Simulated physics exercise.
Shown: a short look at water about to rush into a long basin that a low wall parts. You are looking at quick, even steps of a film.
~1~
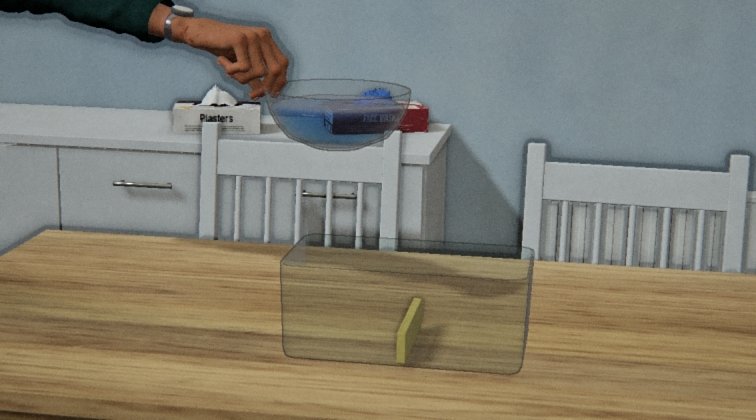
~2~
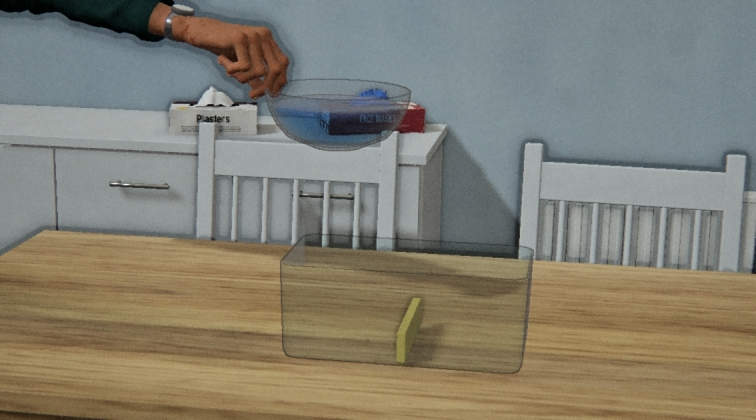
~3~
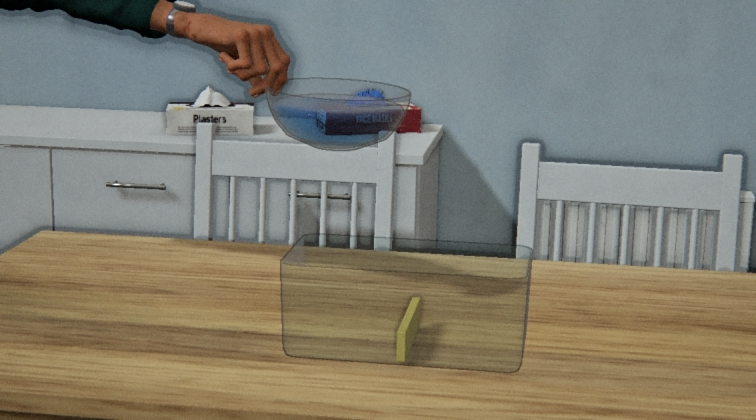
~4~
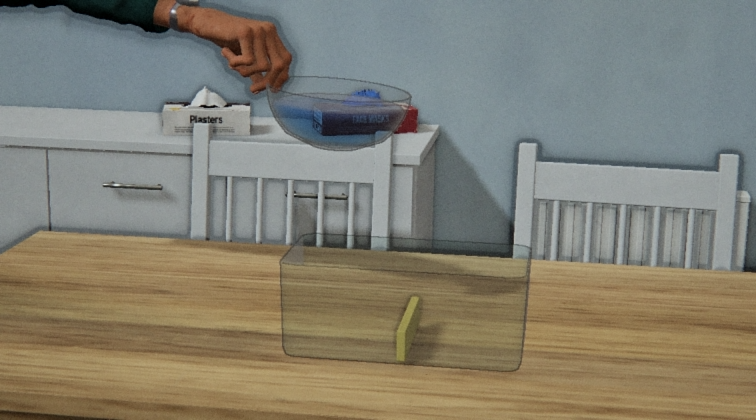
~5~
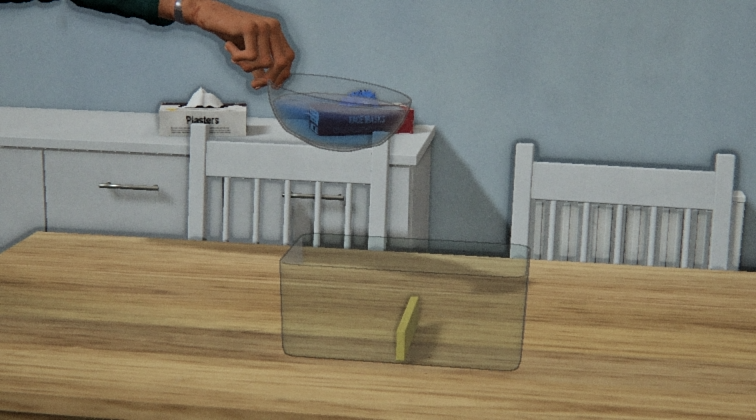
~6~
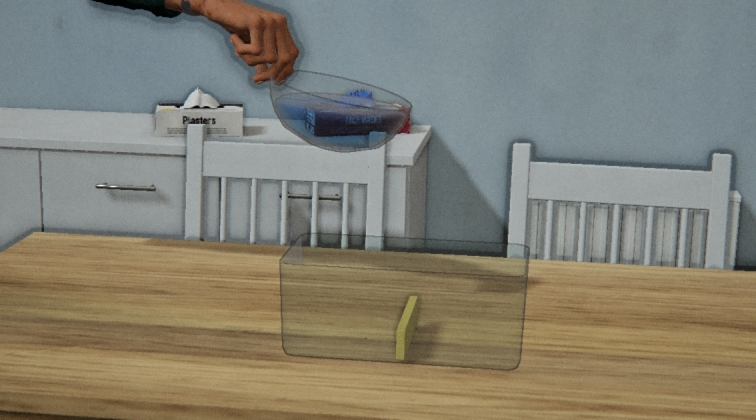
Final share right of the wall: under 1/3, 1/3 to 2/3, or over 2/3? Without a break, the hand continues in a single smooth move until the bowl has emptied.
My call is that the right side exceeds two thirds.
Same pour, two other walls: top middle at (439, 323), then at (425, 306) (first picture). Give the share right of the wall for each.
Note: Roughly 50 % in case one, 70 % in case two.
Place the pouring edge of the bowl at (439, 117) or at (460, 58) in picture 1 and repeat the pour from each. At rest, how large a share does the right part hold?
80 and 60 per cent.
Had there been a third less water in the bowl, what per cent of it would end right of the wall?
It comes to near 75 per cent.
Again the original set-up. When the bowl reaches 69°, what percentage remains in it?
35 per cent, roughly.
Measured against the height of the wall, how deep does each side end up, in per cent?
Left side: Approx. 20 %; right side: Approx. 70 %.
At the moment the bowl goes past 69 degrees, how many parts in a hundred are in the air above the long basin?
Roughly 55 percent.
A moment on, the bowl is tipped part way and 37 per cent is still to pour, 0 is left of the wall and 8 right of it.
Next, the bowl is tipped on its side and 2 per cent is still to pour, 9 is left of the wall and 76 right of it.
Then the bowl is tipped on its side and 0 per cent is still to pour, 21 is left of the wall and 76 right of it.
Later the bowl is tipped on its side and 0 per cent is still to pour, 23 is left of the wall and 75 right of it.
In the end 23 per cent lies left of the wall, 75 right of it and 2 outside.
